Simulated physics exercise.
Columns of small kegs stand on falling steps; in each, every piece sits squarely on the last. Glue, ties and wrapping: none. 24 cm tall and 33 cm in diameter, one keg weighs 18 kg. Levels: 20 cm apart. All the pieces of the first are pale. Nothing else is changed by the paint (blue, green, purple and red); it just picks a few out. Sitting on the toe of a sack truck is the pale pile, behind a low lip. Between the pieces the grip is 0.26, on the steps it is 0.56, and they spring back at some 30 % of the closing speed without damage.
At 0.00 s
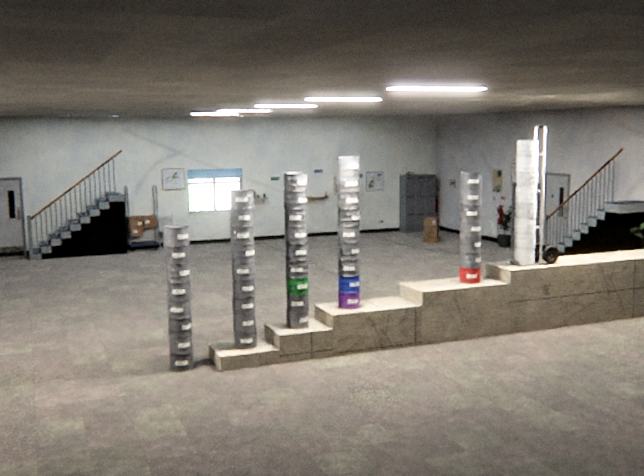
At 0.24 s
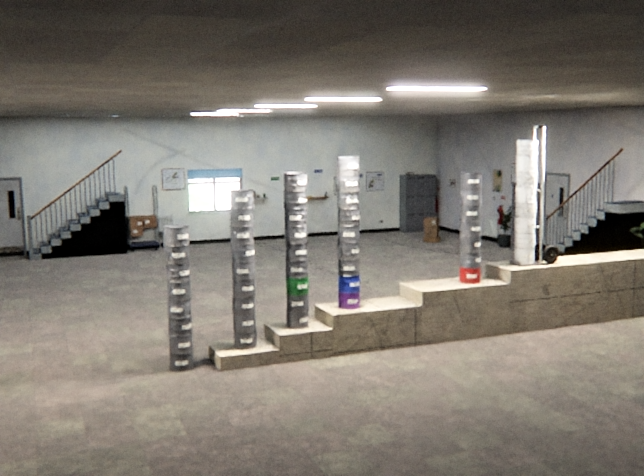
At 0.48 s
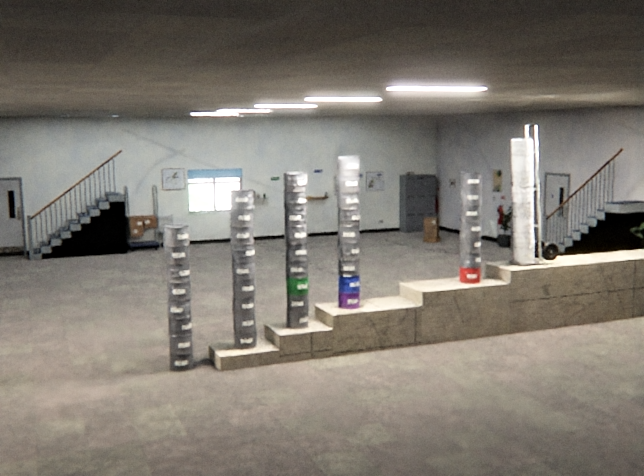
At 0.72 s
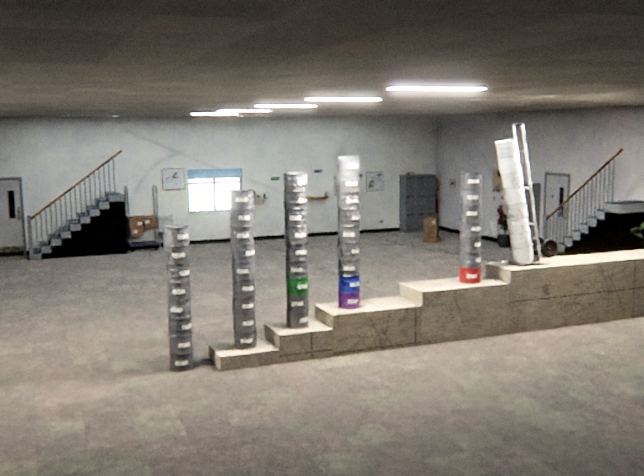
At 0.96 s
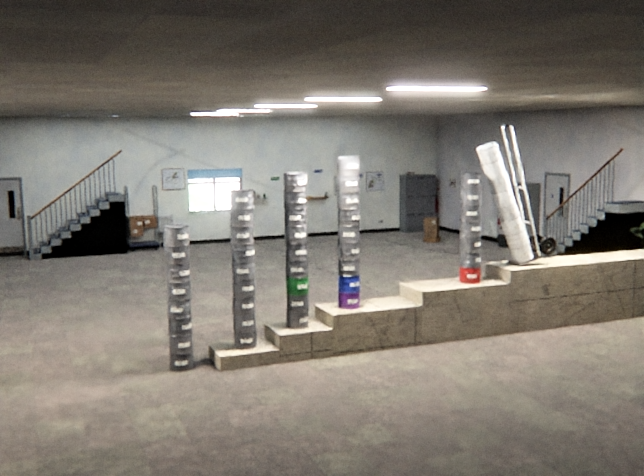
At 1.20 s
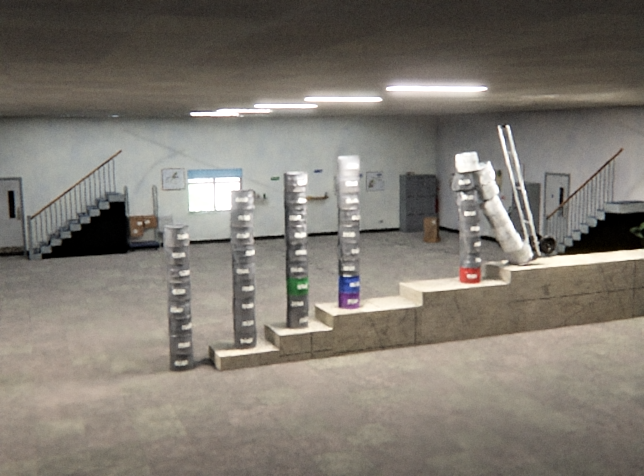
A wide, grey-floored hall with white walls, staircases at both sides and strip lights overhead is seen from a raised, unmoving viewpoint. Grey stacks of small kegs stand on and beside steps descending leftward, with green, blue, purple and red pieces low down, and a pale stack against a hand truck at right. The truck tilts left, and the pale stack leans, bends and meets the neighbouring column's top.
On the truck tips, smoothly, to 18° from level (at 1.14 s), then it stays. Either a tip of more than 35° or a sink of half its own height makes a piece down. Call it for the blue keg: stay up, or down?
Down.
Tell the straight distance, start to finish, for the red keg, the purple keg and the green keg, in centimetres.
Here red ends up 0 centimetres away, purple 0 centimetres and green 160 centimetres.
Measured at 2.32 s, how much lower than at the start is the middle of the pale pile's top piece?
Some 170 centimetres.
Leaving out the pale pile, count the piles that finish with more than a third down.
Looks like 5 of them in total.
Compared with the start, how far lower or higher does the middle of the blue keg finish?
Its middle ends around 20 cm lower.
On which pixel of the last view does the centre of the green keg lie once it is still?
Last frame, centre at roughly (251, 371).
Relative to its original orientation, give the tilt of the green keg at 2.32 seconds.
About 0 degrees.
By 2.32 s, 8 of the pale pile down; 8 of the 42 other kegs down; blue keg tilted 21°; purple keg moved 27 mm.
By 3.50 s, 8 of the pale pile down; 25 of the 42 other kegs down; blue keg on its side; green keg on its side.
By 4.86 s, 8 of the pale pile down; 37 of the 42 other kegs down; blue keg on its side; green keg on its side.
When it is over (6.4 s), 8 of the pale pile down; 37 of the 42 other kegs down; blue keg on its side; green keg on its side; red keg unmoved. In pixels of the last frame, middles, blue keg near (330, 294), green keg near (251, 371).
